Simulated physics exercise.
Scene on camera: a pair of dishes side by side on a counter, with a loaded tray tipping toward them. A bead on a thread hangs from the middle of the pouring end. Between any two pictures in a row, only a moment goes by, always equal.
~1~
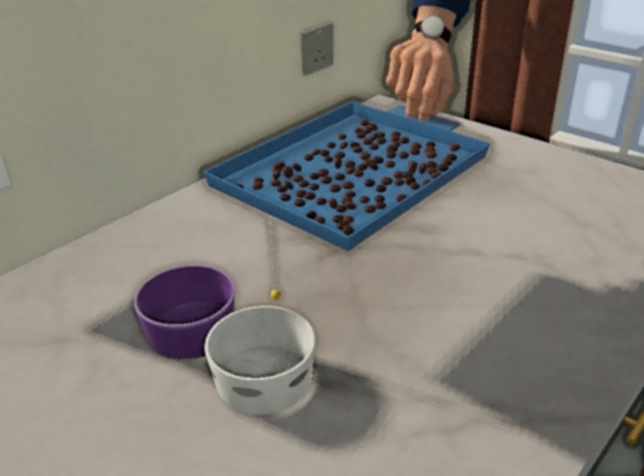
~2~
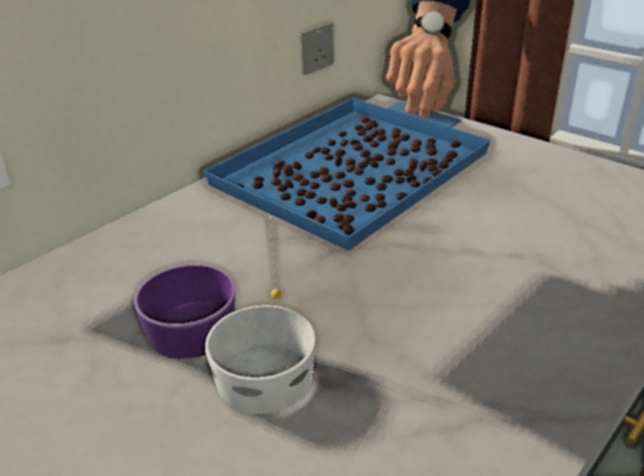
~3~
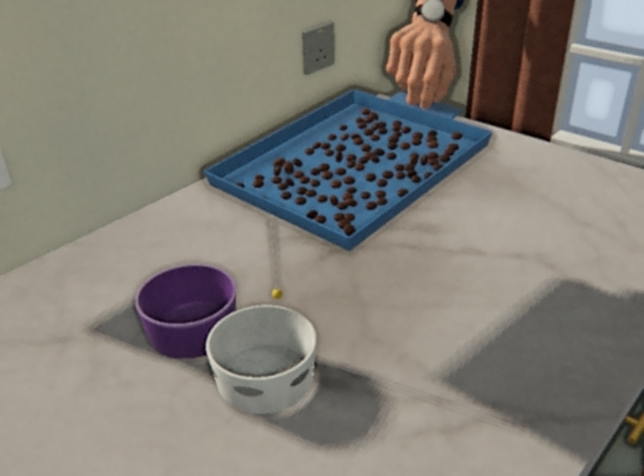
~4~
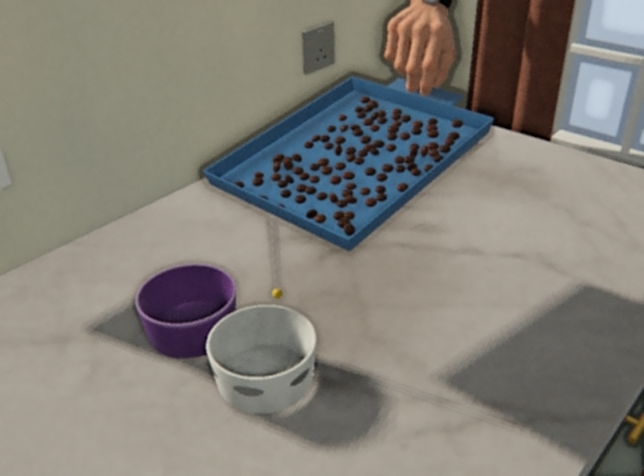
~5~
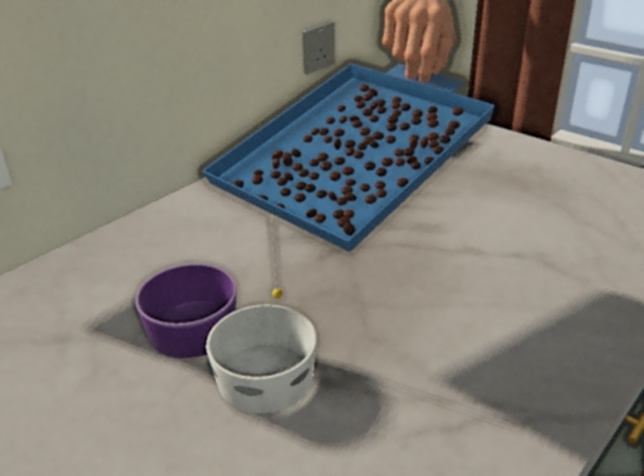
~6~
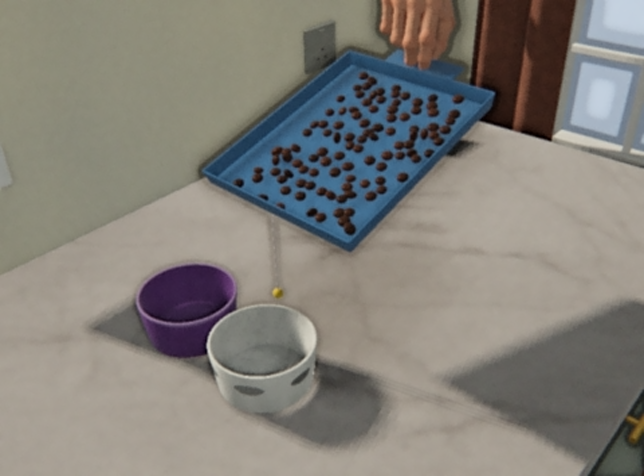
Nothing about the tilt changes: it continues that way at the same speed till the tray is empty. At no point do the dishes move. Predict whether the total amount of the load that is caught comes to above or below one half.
The total caught comes to above one half.
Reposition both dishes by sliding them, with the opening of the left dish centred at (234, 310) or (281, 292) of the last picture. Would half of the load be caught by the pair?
For the earlier try a larger portion is kept, for the later one a smaller portion.
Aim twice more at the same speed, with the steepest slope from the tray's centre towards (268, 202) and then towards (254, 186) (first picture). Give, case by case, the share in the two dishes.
Roughly 90 percent first and 50 percent second.
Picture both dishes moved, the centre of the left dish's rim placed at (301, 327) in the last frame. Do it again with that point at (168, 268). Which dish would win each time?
In the first try it's the leftmost dish, and in the second it's the rightmost dish.
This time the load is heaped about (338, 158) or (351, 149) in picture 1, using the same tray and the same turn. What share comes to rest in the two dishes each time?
It would be roughly 70 per cent for the first and roughly 70 per cent for the second.
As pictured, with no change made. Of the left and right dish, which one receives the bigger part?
The fuller one is the right side.
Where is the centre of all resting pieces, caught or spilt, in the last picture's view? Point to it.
Once nothing moves, the middle sits near (264, 382).
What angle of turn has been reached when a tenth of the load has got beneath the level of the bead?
85°.
Soon, tray tipped steeply; nearly all on the tray; a stray few in the air.
A while on, tray tipped past a quarter turn; about two thirds on the tray; a small part in the right dish; a stray few in the left dish; a small part outside both; a small part in the air.
Towards the end, tray tipped past a quarter turn; about half in the right dish; a small part in the left dish; about a third outside both.
Finally, tray tipped past a quarter turn; about two thirds in the right dish; a small part in the left dish; about a third outside both.
